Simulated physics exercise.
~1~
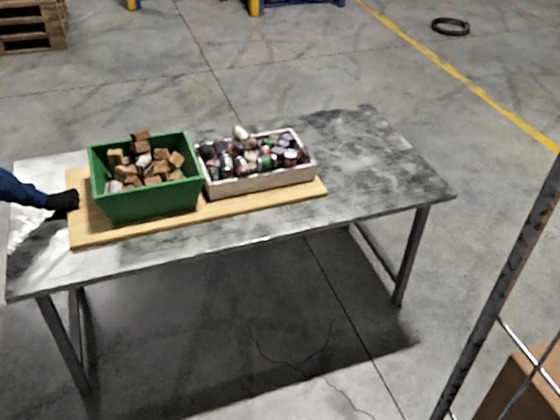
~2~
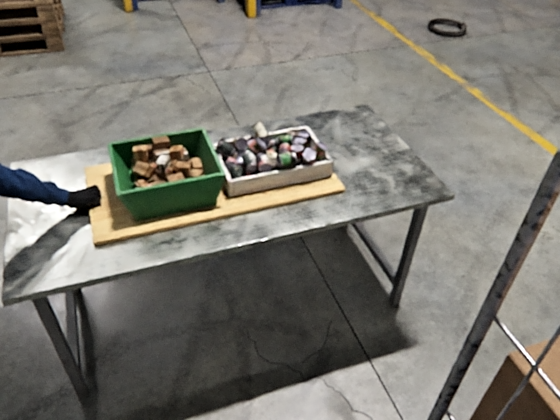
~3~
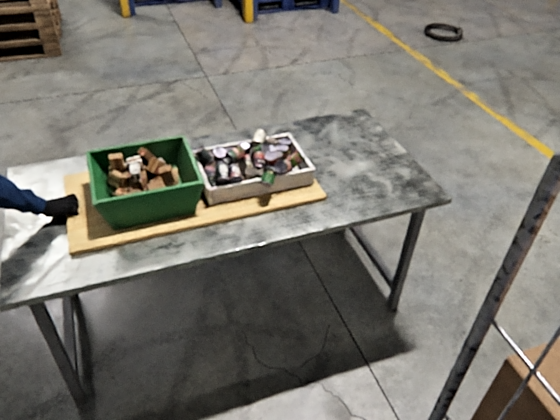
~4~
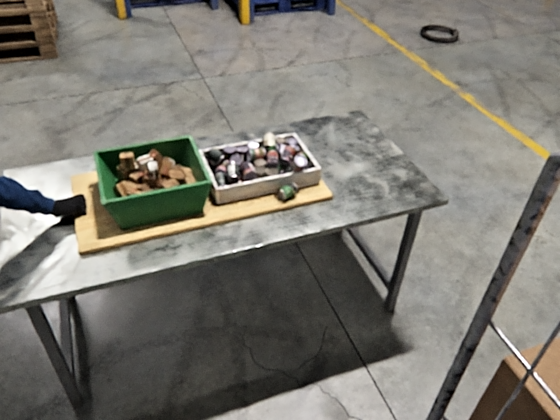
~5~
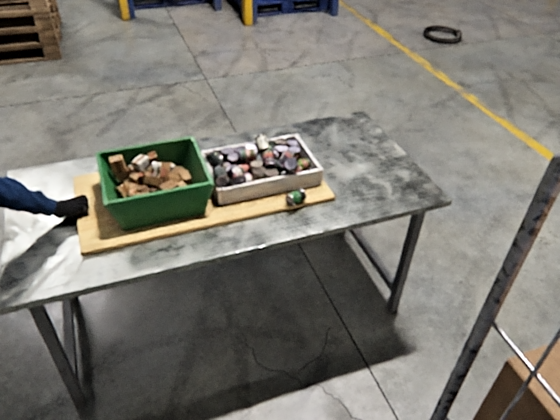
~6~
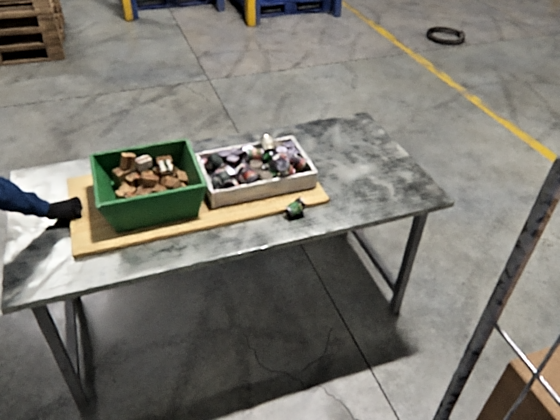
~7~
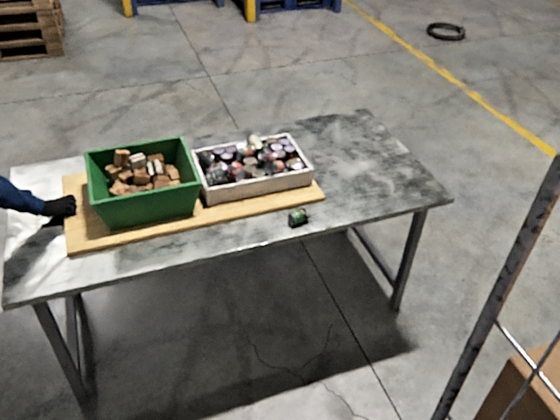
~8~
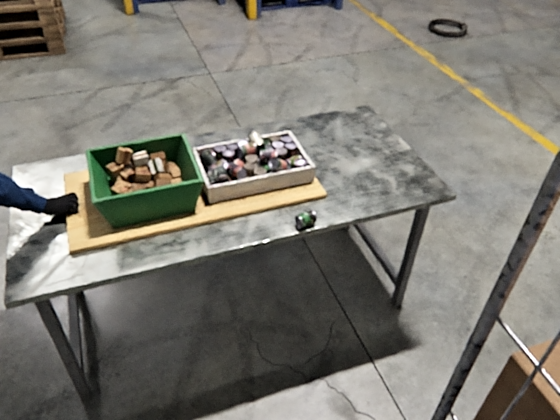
One small tin tumbles out of the white tray as a gloved hand slides the board.
